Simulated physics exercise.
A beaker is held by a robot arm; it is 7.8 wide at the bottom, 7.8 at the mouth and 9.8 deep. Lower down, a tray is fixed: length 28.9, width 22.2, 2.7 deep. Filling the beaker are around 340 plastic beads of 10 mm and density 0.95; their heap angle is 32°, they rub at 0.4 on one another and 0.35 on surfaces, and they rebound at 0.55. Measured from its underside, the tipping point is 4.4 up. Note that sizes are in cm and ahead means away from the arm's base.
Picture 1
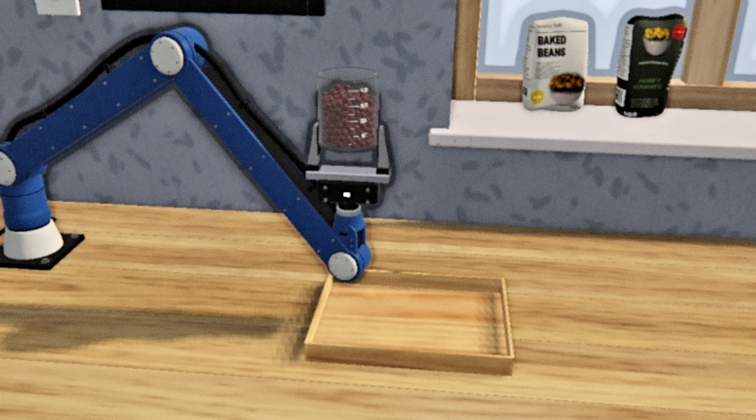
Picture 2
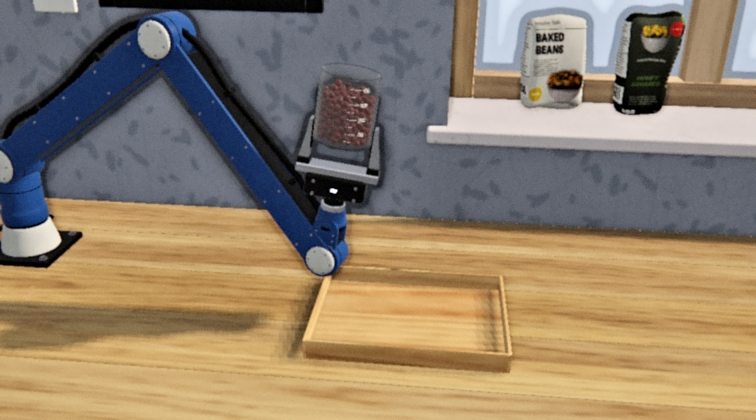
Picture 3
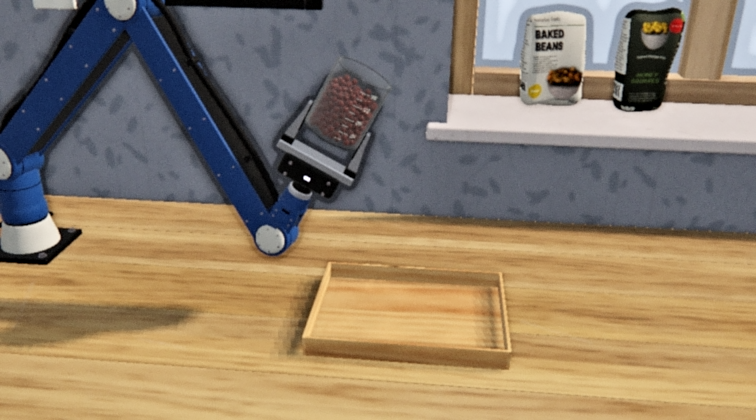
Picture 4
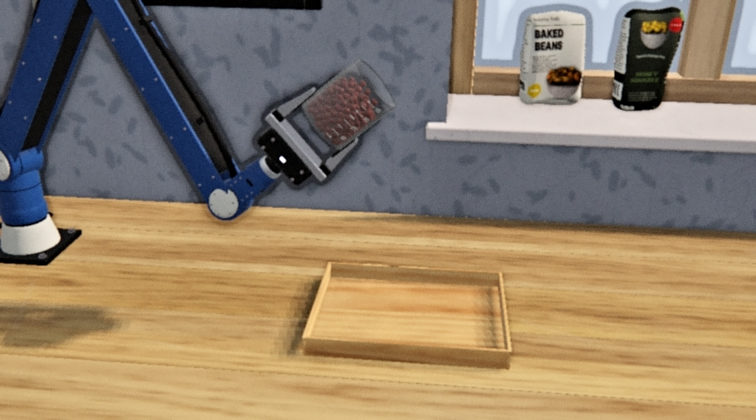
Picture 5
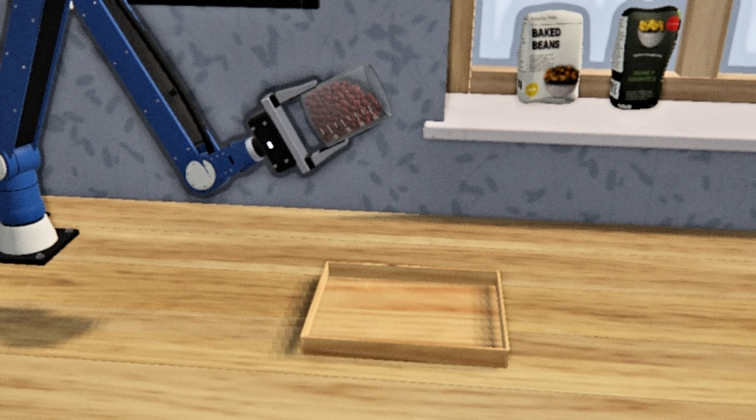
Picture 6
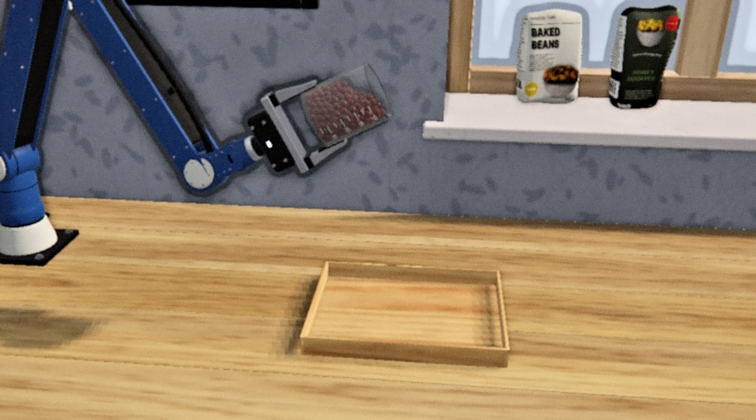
A blue robot arm holding a clear beaker of small reddish-brown pieces drew back to the left and tilted it steeply to the right, then stayed nearly still above the counter with its empty wooden tray.
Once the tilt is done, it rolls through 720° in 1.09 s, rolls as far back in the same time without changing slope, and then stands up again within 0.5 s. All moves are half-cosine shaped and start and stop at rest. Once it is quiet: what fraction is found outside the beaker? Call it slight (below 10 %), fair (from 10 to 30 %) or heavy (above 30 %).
I would call it slight, below 10 %.
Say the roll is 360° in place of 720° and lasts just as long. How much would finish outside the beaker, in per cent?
It would come to around 5 per cent.
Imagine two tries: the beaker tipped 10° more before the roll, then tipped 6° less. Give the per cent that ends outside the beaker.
The first try gives around 25 percent, the second around 0 percent.
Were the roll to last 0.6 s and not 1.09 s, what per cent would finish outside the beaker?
Estimated share: Close to 5 %.
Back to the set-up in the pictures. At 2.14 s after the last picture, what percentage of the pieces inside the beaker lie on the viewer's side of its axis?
Estimated share: About 55 %.
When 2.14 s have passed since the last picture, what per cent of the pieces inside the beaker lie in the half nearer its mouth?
Near 30 per cent lies in the mouth half.
Then, 1.07 s after the last picture, tipped 63°, highest piece 37 above the table; 336 in the beaker, 3 in the tray, 2 in flight or on a rim.
Then, 2.14 s after the last picture, tipped 63°, highest piece 37 above the table; 333 in the beaker, 6 in the tray, 2 on the table or floor.
Then, 2.88 s after the last picture, upright, highest piece 38 above the table; 333 in the beaker, 6 in the tray, 2 on the table or floor.
Then, 3.58 s after the last picture, upright, highest piece 38 above the table; 333 in the beaker, 6 in the tray, 2 on the table or floor.
Final count, 333 in the beaker, 6 in the tray, 2 on the table or floor. That is 2 % outside the beaker.
